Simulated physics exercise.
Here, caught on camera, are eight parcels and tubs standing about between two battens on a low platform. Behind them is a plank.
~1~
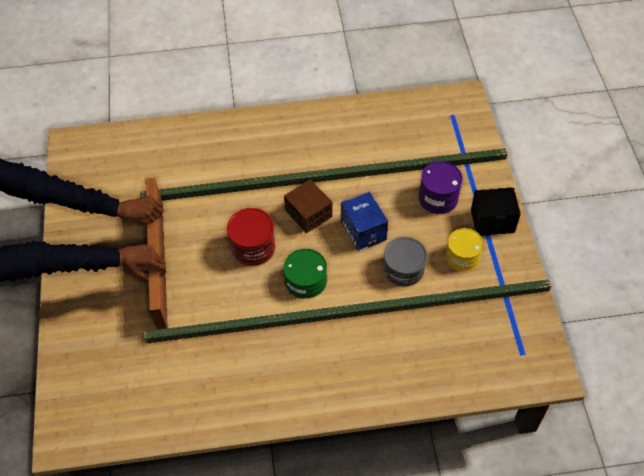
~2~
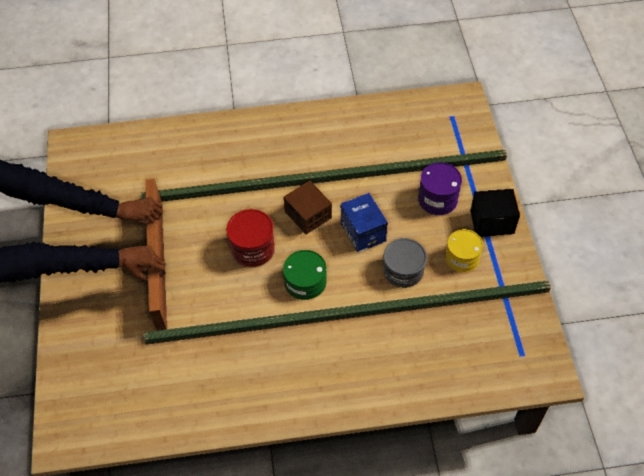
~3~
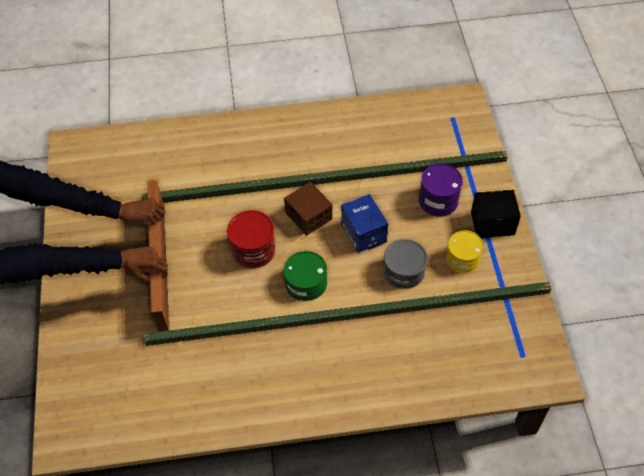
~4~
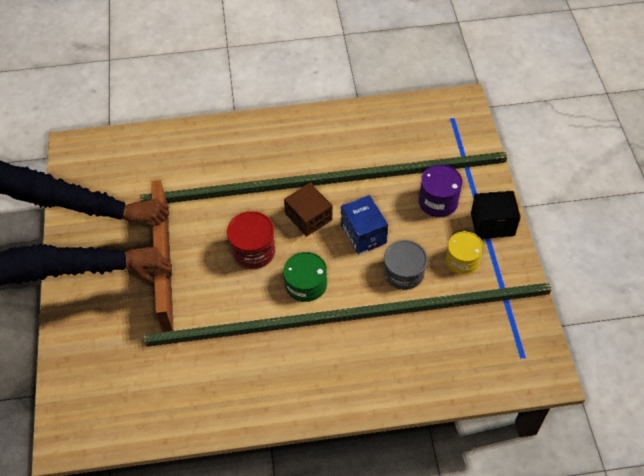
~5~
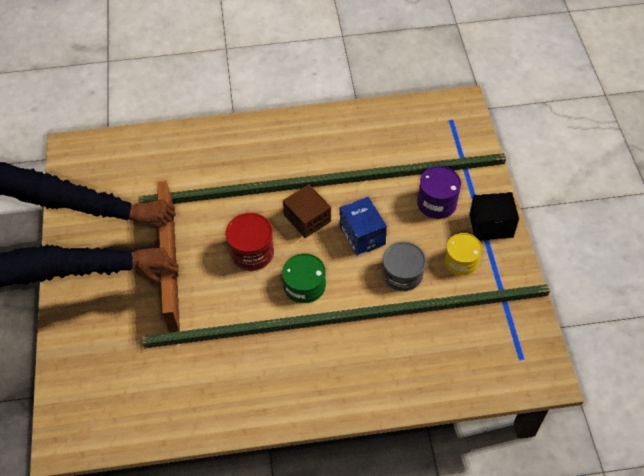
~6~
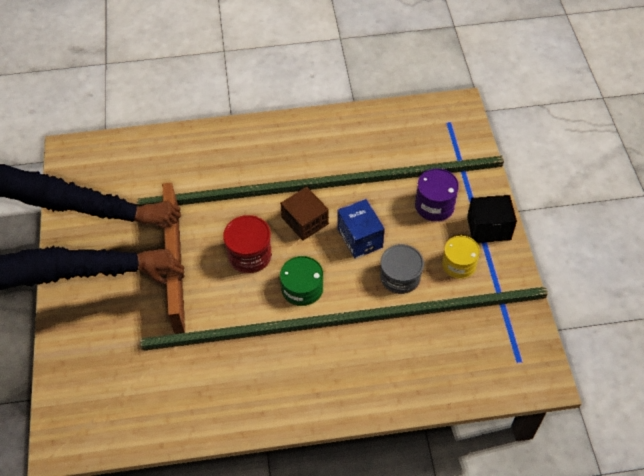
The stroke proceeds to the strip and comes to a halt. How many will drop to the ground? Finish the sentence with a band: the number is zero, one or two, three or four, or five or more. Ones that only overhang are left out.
The number is five or more.
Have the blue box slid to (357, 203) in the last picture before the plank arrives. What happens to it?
It drops over the edge from there.
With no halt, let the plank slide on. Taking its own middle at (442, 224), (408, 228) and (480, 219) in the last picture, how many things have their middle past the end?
First 2, then 0, finally 5.
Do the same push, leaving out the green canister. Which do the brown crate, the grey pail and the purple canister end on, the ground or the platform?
I'd say the brown crate stays aboard, the grey pail stays aboard and the purple canister gets knocked off.
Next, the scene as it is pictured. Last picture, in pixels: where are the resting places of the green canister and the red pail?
In the last picture the green canister sits around (517, 267) and the red pail around (508, 227).
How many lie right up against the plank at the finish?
Number: 3.
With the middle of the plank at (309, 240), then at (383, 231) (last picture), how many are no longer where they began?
At the first place 4, at the second 7.
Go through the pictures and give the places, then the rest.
In the first frame, black crate (495, 212); yellow canister (464, 250); purple canister (440, 188); plank (156, 252); tape (485, 224).
In the second frame, yellow canister (464, 251); brown crate (308, 207).
In the third frame, purple canister (440, 190); grey pail (405, 264).
In the fourth frame, black crate (495, 215); blue box (364, 225).
In the fifth frame, yellow canister (463, 255); plank (168, 256).
In the sixth frame, black crate (491, 219); yellow canister (461, 257); purple canister (437, 195); plank (174, 257); tape (481, 231).
Early on, none off yet; black crate at rest near (491, 219); yellow canister at rest near (461, 257); purple canister at rest near (437, 195).
A while later, none off yet; black crate at rest near (491, 219); yellow canister travelled about its own width near (484, 253); purple canister travelled a little near (452, 187).
Finally, the number that fall off is five or more; lost, blue box, grey pail, purple canister, yellow canister and black crate.
